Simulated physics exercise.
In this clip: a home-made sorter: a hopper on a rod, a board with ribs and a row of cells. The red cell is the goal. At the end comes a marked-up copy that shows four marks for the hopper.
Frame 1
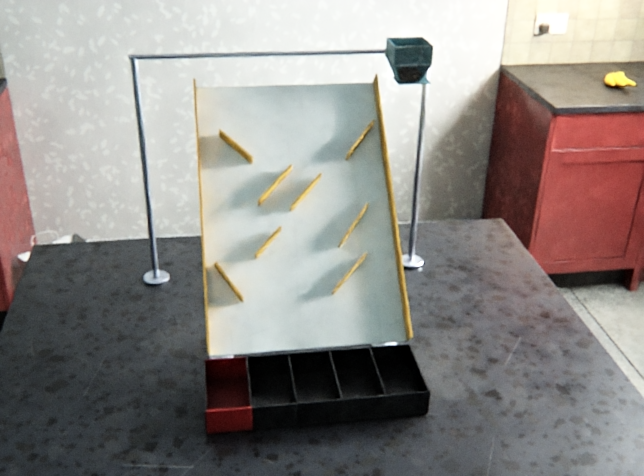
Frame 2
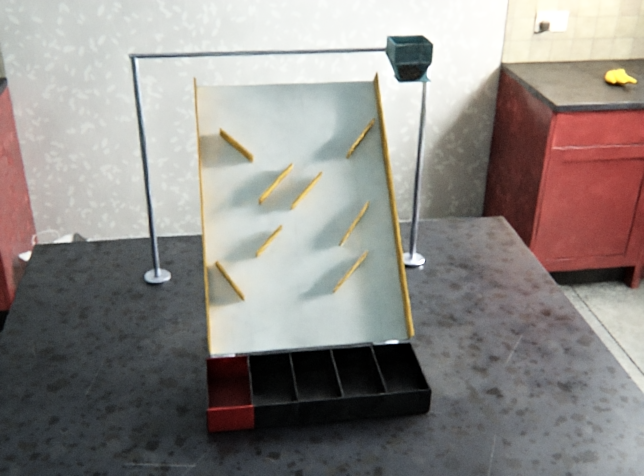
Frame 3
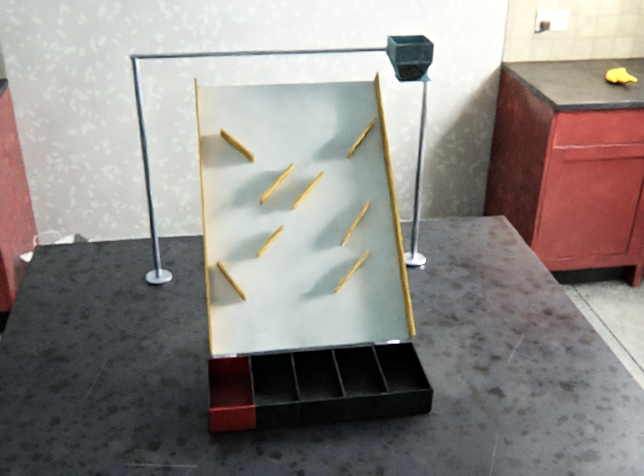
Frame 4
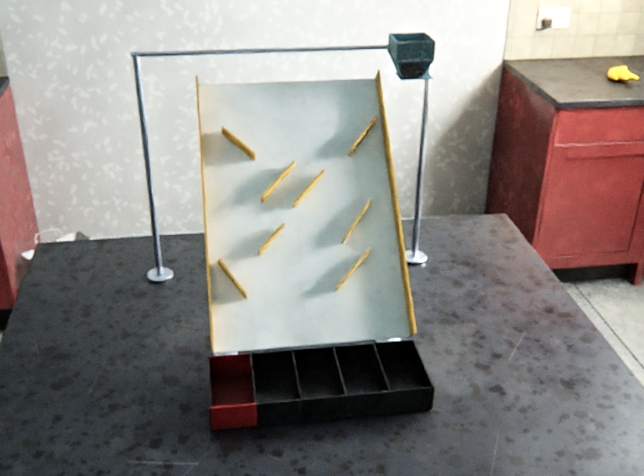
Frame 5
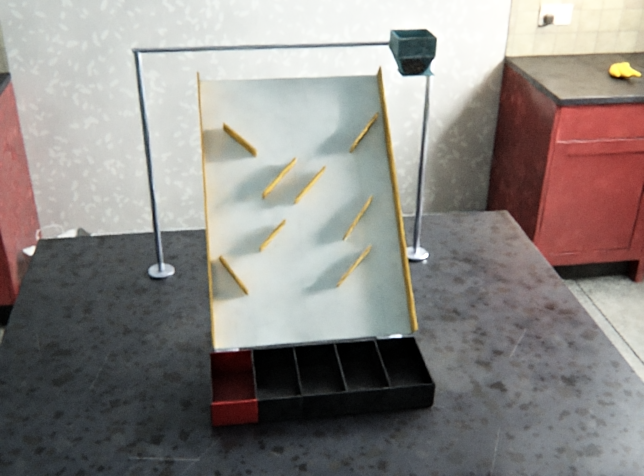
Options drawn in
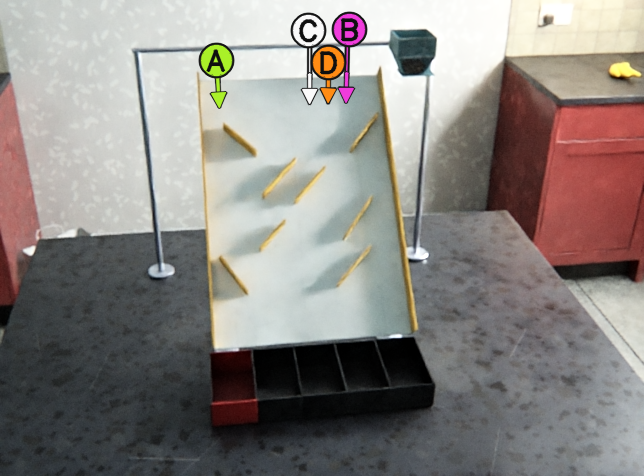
Nothing in the scene moves of itself, and only the view drifts very slightly, looking a little down from the front on a dark speckled table in a room with red cabinets. A dark green hopper hangs at the right end of a metal rod, above a pale tilted board with yellow edges and slanting yellow ribs. Below sits a row of five cells, the leftmost red and the others black, all staying still.
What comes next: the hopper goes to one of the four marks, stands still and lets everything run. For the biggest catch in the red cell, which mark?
Take A.
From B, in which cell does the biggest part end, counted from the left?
It is the third one.
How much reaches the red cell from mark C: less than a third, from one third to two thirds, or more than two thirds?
Less than a third.
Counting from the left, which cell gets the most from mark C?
The second.
On the marked copy, mark A meets the board at (219, 102); mark B meets the board at (346, 97); mark C meets the board at (309, 98); mark D meets the board at (328, 97).
For mark A, about a third in the red cell, about two thirds in other cells.
For mark B, a stray few in the red cell, nearly all in other cells, a stray few outside the box.
For mark C, a small part in the red cell, nearly all in other cells.
For mark D, a small part in the red cell, most in other cells.
